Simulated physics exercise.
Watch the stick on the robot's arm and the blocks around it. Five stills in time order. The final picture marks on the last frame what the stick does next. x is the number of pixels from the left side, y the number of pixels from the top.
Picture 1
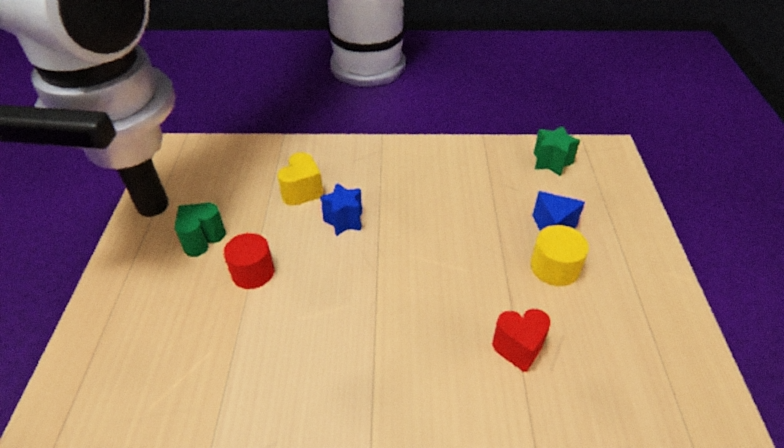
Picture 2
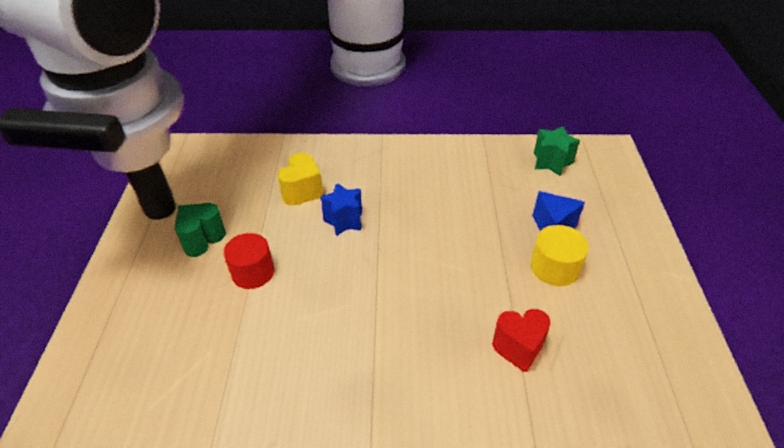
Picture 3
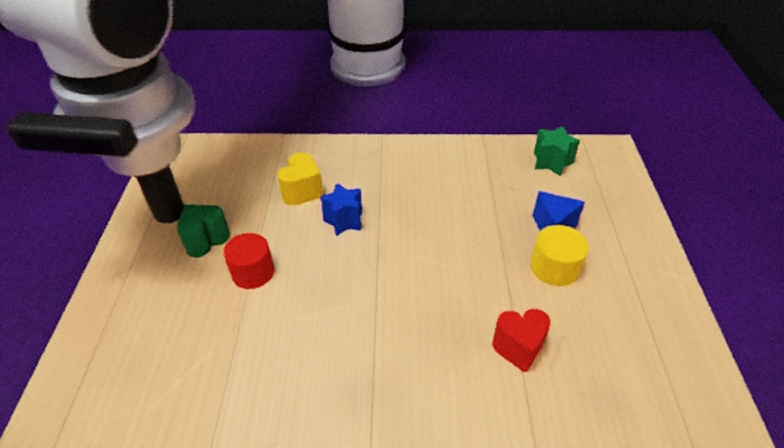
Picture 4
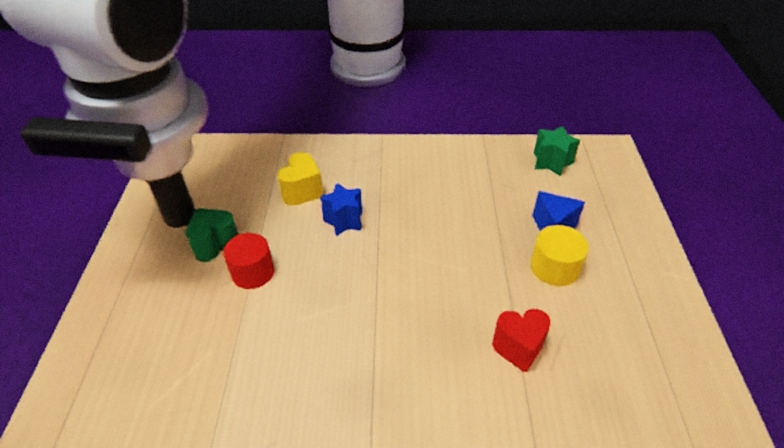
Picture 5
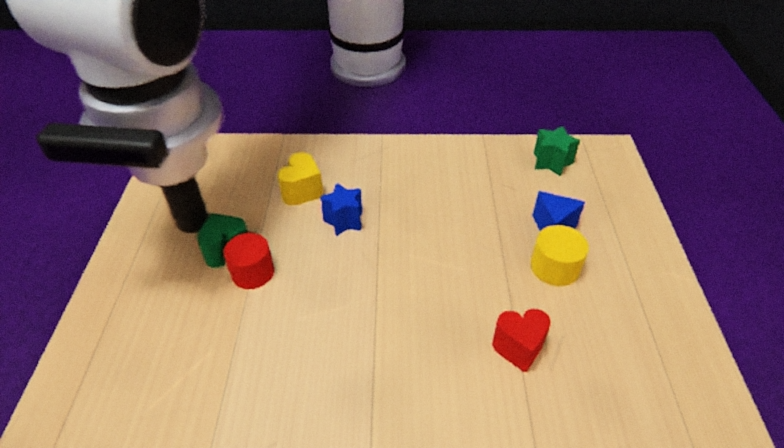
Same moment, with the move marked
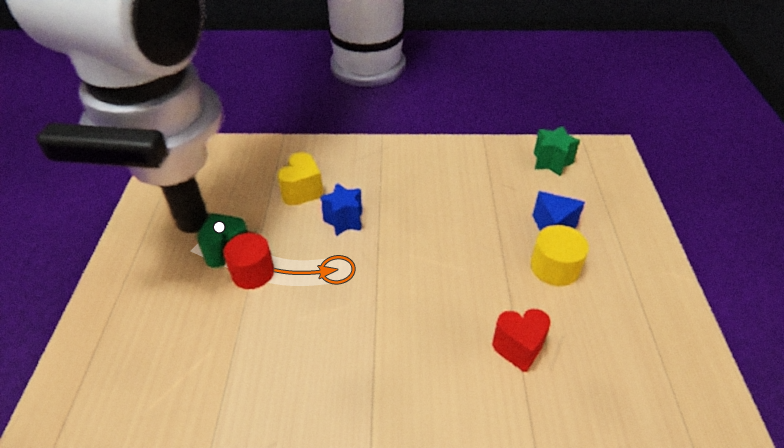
Robot arm moving its black stick rightward and nudging a green heart-shaped block toward a red circular block on a wooden board.
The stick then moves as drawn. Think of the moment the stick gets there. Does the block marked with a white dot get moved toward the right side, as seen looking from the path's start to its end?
Yes.
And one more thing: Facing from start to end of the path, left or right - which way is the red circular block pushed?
Well, taking the path from its start to its end as straight ahead, the red circular block moves to the right.
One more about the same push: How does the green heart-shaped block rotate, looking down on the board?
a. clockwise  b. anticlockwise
My answer is option a.
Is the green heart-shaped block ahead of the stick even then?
I believe not.
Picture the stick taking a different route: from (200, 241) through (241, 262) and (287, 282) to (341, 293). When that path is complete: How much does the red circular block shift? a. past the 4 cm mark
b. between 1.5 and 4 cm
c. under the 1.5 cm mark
a.
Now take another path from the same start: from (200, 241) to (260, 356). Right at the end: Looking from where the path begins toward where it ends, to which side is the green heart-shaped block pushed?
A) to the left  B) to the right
Correct choice: A.
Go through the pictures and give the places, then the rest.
In the first picture, lower end of the stick at (154, 207), tops of blocks, green heart-shaped block at (193, 215), red circular block at (246, 248), blue star block at (342, 197).
In the second picture, stick at (161, 210), blocks as before.
In the third picture, stick at (170, 214), green heart-shaped block at (197, 216).
In the fourth picture, stick at (181, 218), green heart-shaped block at (207, 221).
In the fifth picture, stick at (194, 223), green heart-shaped block at (219, 227), red circular block at (246, 248), blue star block at (342, 197).
The drawn path runs from (200, 241) via (240, 258) and (285, 272), ending at (337, 270); the dot is on the green heart-shaped block.
The first path, step by step. One third of the way, stick at (235, 240); green heart-shaped block at (263, 245); red circular block at (276, 271).
Two thirds of the way, stick at (282, 254); green heart-shaped block at (306, 266), turned 35° clockwise; red circular block at (301, 298).
At the end, stick at (335, 252); green heart-shaped block at (331, 274), turned 65° clockwise; red circular block at (305, 302); blue star block not moved.
